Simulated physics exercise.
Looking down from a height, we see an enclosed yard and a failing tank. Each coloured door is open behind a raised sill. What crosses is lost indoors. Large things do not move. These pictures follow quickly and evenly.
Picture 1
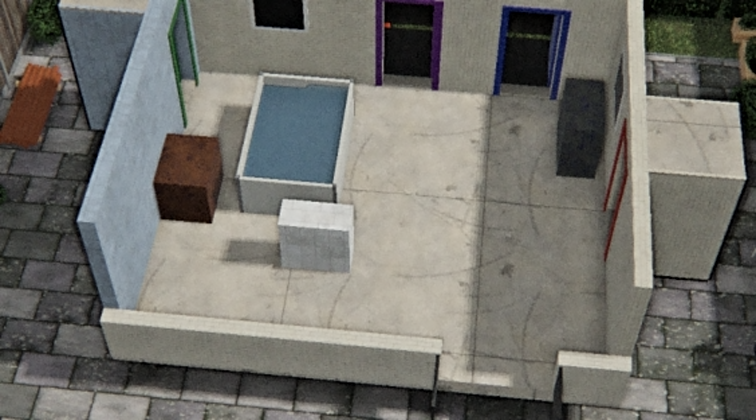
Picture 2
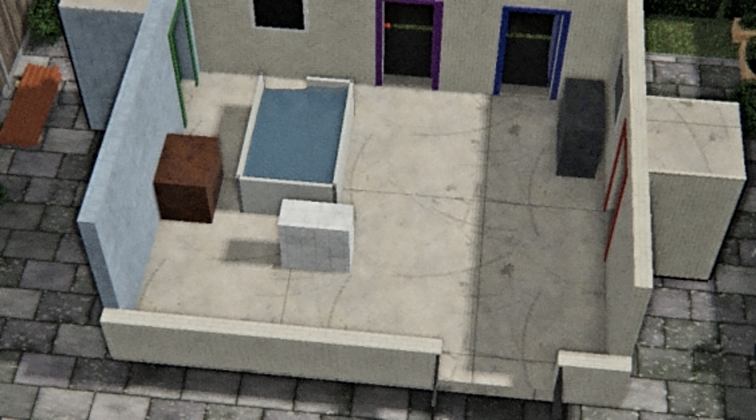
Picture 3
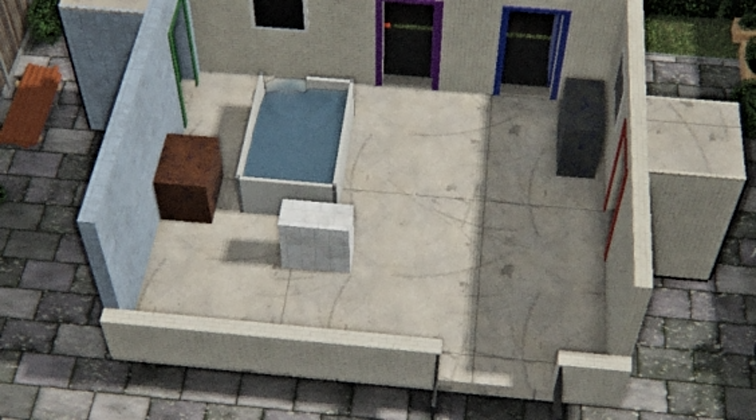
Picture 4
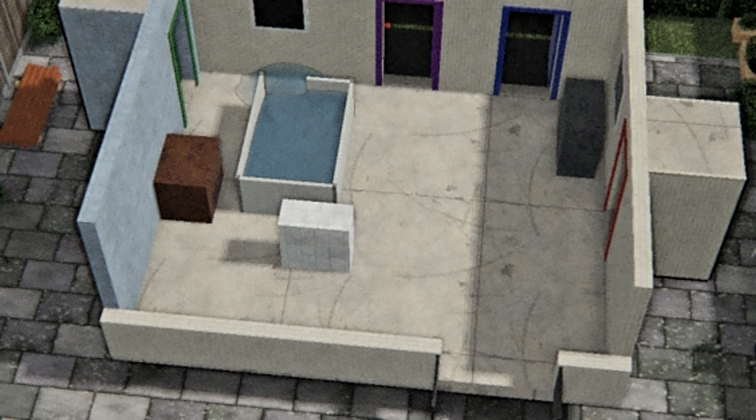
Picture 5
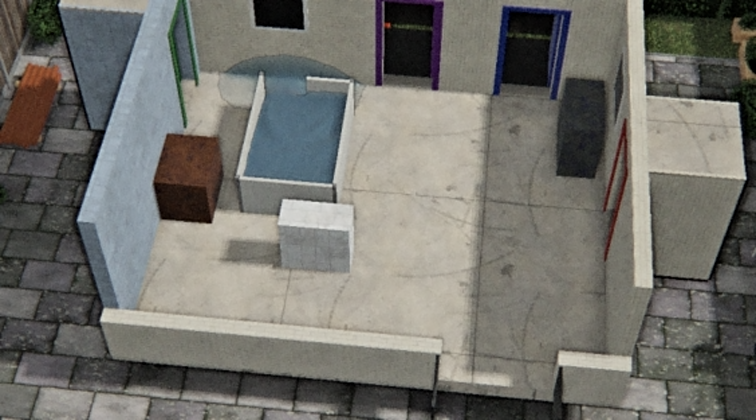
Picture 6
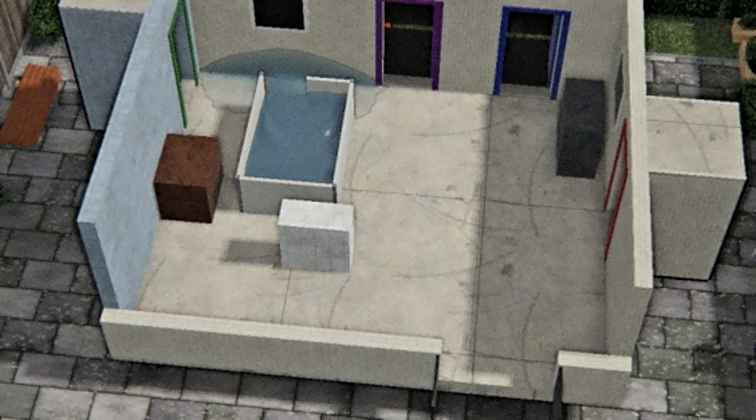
A pale open tank of blue water stands toward the back left of a walled yard seen from above, its far side opening into a gap. Around it are a rusty brown block, a white block, a dark grey block at right, and green, purple, blue and red doorways. Water slips out behind the tank and spreads in a widening sheet along the back wall, while the camera and blocks stay still.
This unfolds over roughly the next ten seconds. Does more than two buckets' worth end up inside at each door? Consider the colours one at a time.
The green door yes, more than two; the purple door no, two at most; the blue door yes, more than two; the red door no, two at most.
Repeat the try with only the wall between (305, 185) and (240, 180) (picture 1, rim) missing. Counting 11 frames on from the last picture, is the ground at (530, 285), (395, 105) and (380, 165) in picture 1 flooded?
So: Spared, then spared, then spared.
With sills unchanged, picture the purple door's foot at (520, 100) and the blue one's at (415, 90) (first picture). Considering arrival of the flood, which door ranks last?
I'd say the red door is reached last.
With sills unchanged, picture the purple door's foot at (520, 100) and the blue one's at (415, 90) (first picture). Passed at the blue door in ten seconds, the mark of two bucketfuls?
Blue is not flooded.
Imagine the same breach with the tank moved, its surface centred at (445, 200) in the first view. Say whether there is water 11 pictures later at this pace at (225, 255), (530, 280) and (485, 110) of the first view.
Points in turn: Not reached; not reached; inundated.
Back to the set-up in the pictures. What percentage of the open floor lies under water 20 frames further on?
It comes to roughly 50 in a hundred.
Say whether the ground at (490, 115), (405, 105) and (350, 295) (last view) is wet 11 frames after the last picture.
In that order the points end up soaked, soaked and high and dry.
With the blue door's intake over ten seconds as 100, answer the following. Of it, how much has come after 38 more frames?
Close to 20 out of every hundred.
A moment on, water covers 15 % of the floor; the green door under two buckets in, the purple door wet at the sill, nothing in, the blue door not reached, the red door not reached.
Next, water covers 30 % of the floor; the green door over two buckets in, the purple door under two buckets in, the blue door wet at the sill, nothing in, the red door not reached.
Then, water covers 50 % of the floor; the green door far over two buckets in, the purple door under two buckets in, the blue door wet at the sill, nothing in, the red door wet at the sill, nothing in.
Later, water covers 70 % of the floor; the green door far over two buckets in, the purple door under two buckets in, the blue door under two buckets in, the red door under two buckets in.
In the end, water covers 85 % of the floor; the green door far over two buckets in, the purple door under two buckets in, the blue door over two buckets in, the red door under two buckets in.
